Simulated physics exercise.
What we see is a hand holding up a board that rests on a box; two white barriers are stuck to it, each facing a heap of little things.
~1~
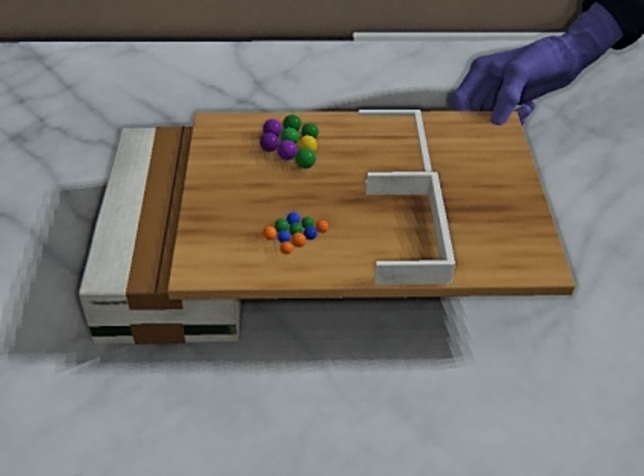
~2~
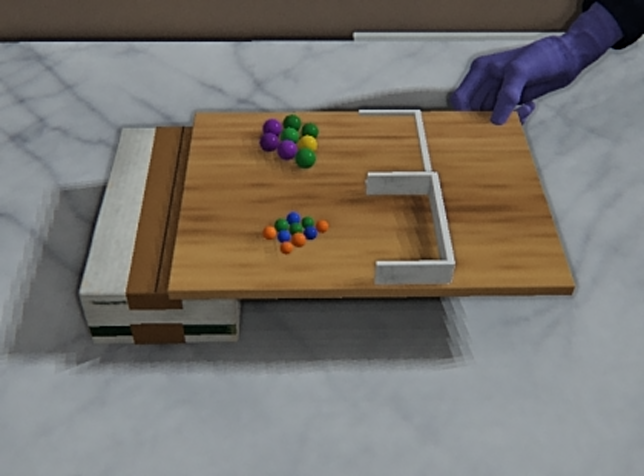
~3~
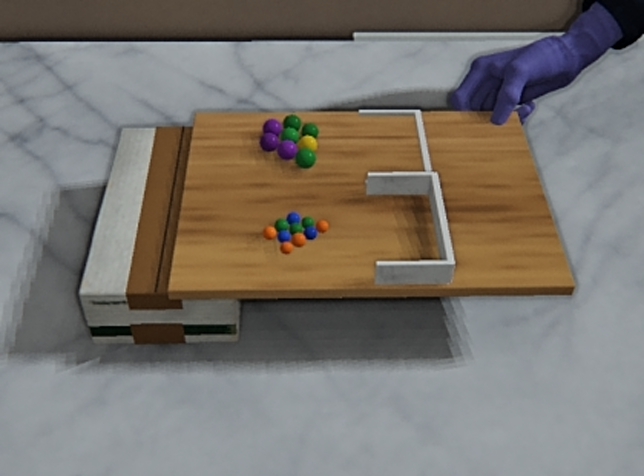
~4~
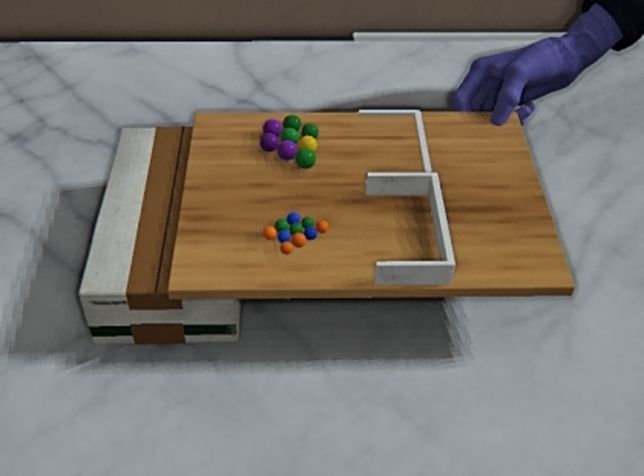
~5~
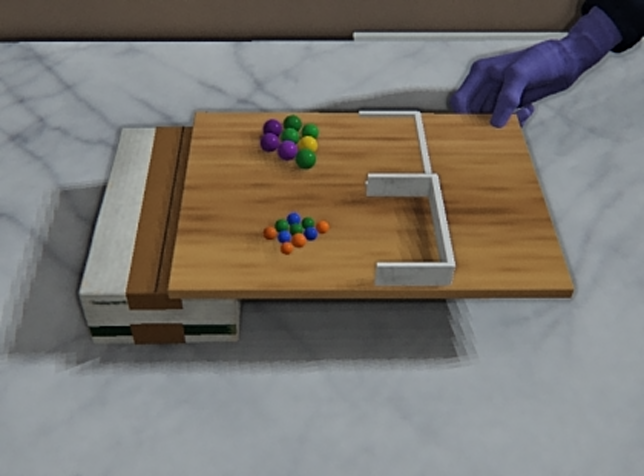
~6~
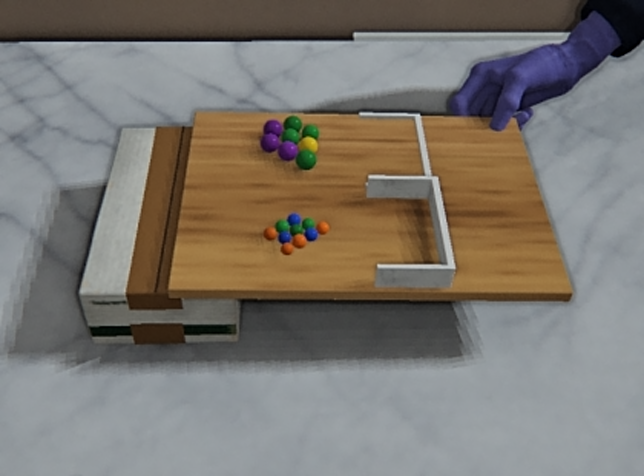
In this clip, a purple-gloved hand holds one end of a wooden board resting on a box, with two clusters of small colorful balls and white barriers on top; the held end lowers very slightly while the balls stay still.
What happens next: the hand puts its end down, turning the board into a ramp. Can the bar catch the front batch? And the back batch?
In order: The front batch is arrested; the back batch moves on past.
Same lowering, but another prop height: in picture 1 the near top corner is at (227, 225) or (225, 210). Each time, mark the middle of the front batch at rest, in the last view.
One: About (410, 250). Two: About (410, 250).
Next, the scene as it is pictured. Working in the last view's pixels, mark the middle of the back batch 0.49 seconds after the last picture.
Its centre should sit roughly at (338, 152).
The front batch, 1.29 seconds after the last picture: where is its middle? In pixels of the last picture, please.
The centre sits around (425, 277).
Then, 0.49 s later than the last frame, board sloping at 10°; front batch on its way down; back batch on its way down.
Then, 0.92 s later than the last frame, board resting at 15°; front batch has reached its bar; back batch the larger part past its bar.
When it is over, board resting at 15°; front batch gathered behind its bar; back batch the larger part past its bar.
